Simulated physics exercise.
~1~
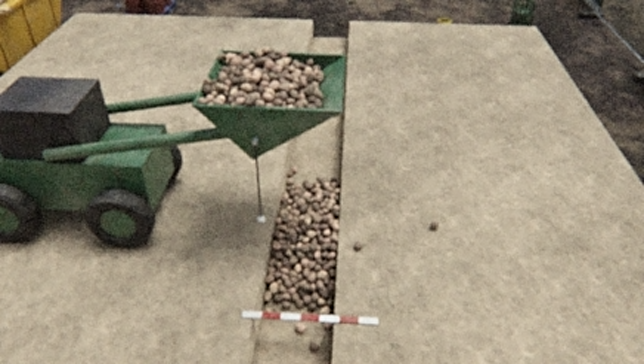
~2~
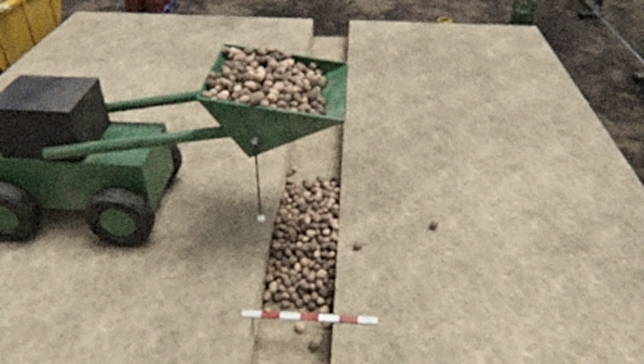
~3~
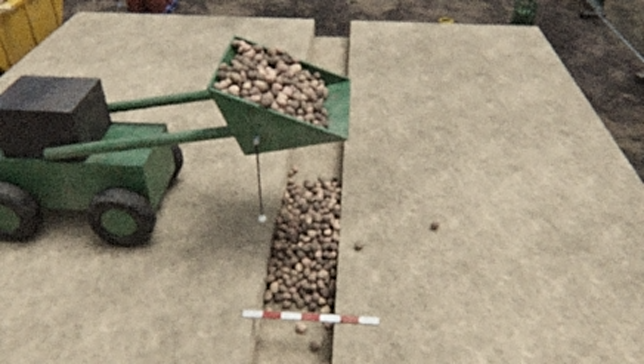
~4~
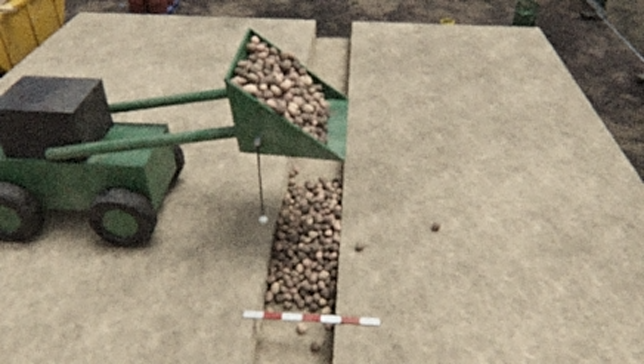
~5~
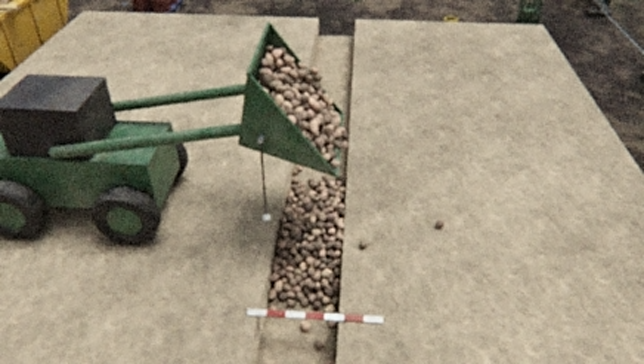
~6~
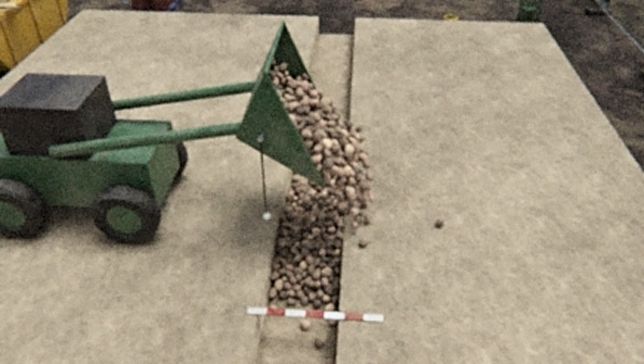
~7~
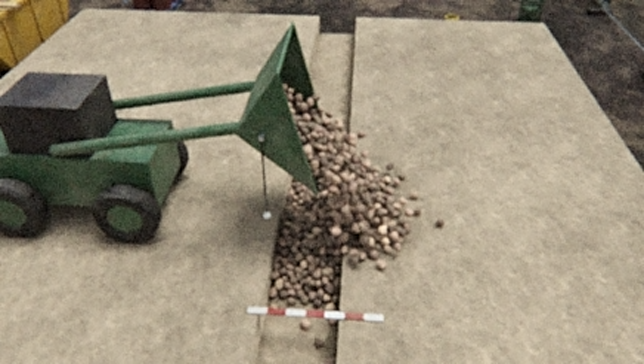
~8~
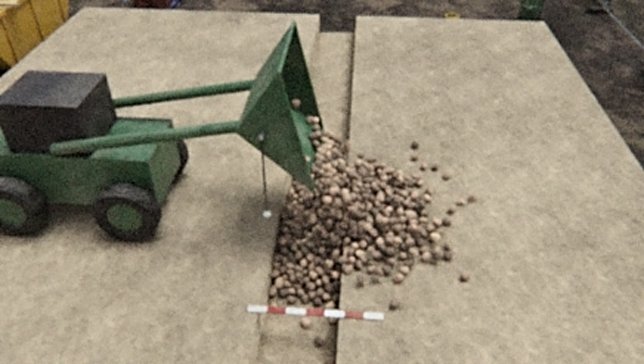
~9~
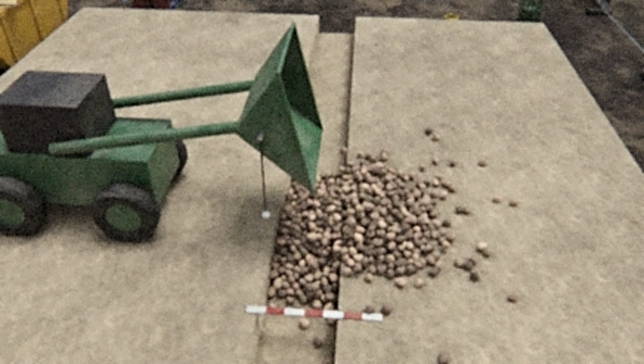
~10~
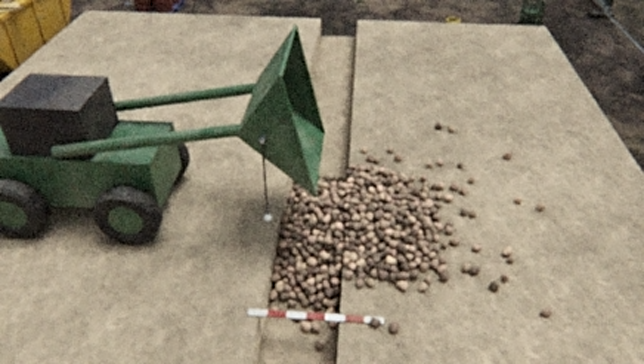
A green loader with a dark cab stands at the left of a pale, sandy floor, seen from above by a slightly swaying camera, its raised bucket full of brownish stones. Below the bucket, a narrow trench already holds a heap of similar stones, with a red and white striped bar across its near end. The bucket tips steadily to the right, and the stones slide out in a thick stream. They pour over the trench and spread across the floor beyond it, a few rolling farther right. The bucket stays tilted and empty above the wide, scattered pile.
